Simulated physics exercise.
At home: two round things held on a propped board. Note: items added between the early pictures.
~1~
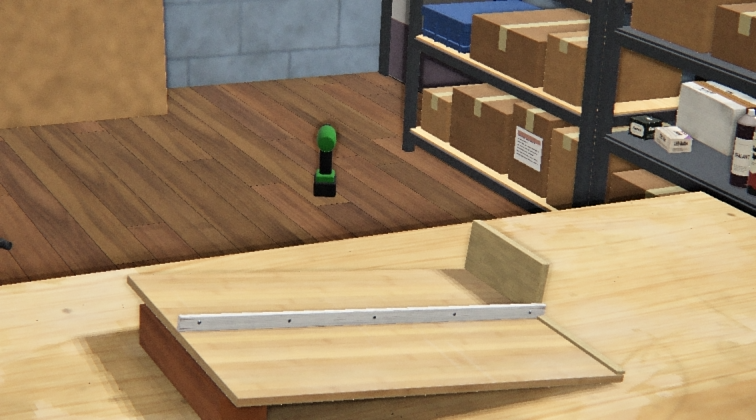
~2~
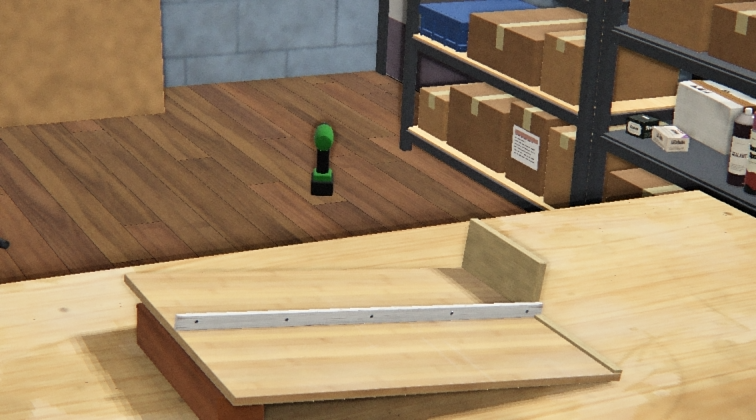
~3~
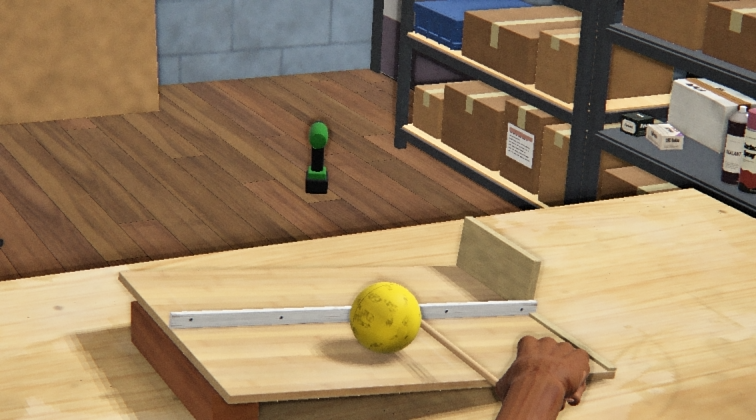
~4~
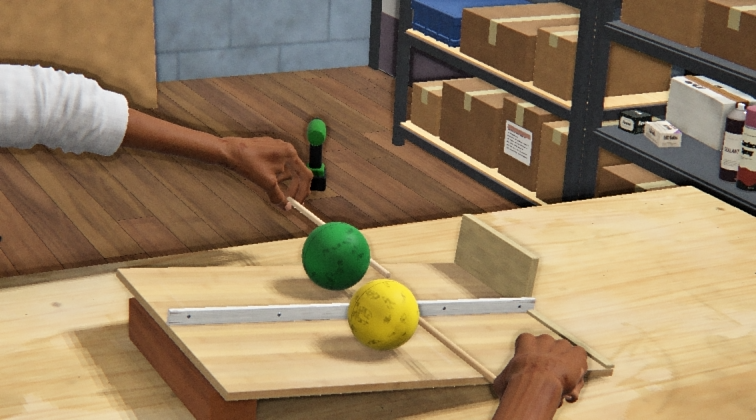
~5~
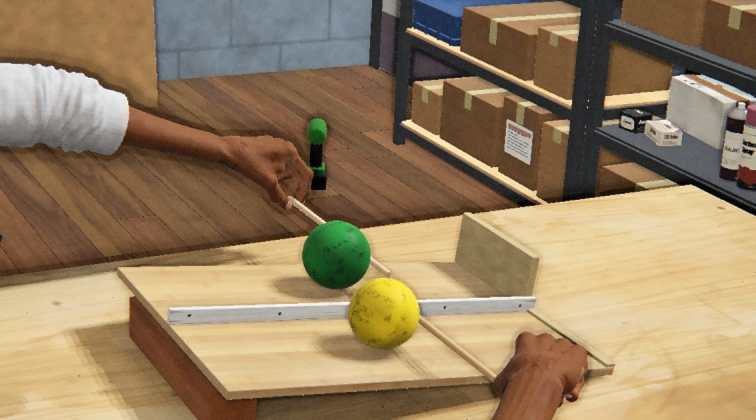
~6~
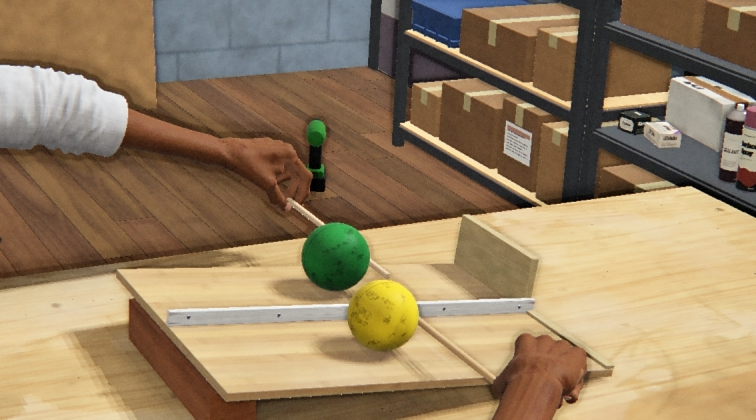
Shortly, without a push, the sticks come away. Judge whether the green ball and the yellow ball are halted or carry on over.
The green ball is halted; the yellow ball carries on over.
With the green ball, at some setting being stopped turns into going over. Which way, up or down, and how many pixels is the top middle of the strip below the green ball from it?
Direction down, size about 40 pixels.
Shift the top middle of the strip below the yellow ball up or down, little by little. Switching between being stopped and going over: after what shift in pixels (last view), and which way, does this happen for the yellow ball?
You'd need to go up by roughly 8 pixels to hit the edge.
Then, 0.60 s later than the last frame, green ball rolling on the board near (416, 257); yellow ball rolling on the board near (469, 313).
Then, 1.08 s later than the last frame, green ball resting against the strip near (464, 256); yellow ball off the board near (636, 309).
When it is over, the green ball is held by the strip, near (464, 256); the yellow ball goes over the end.
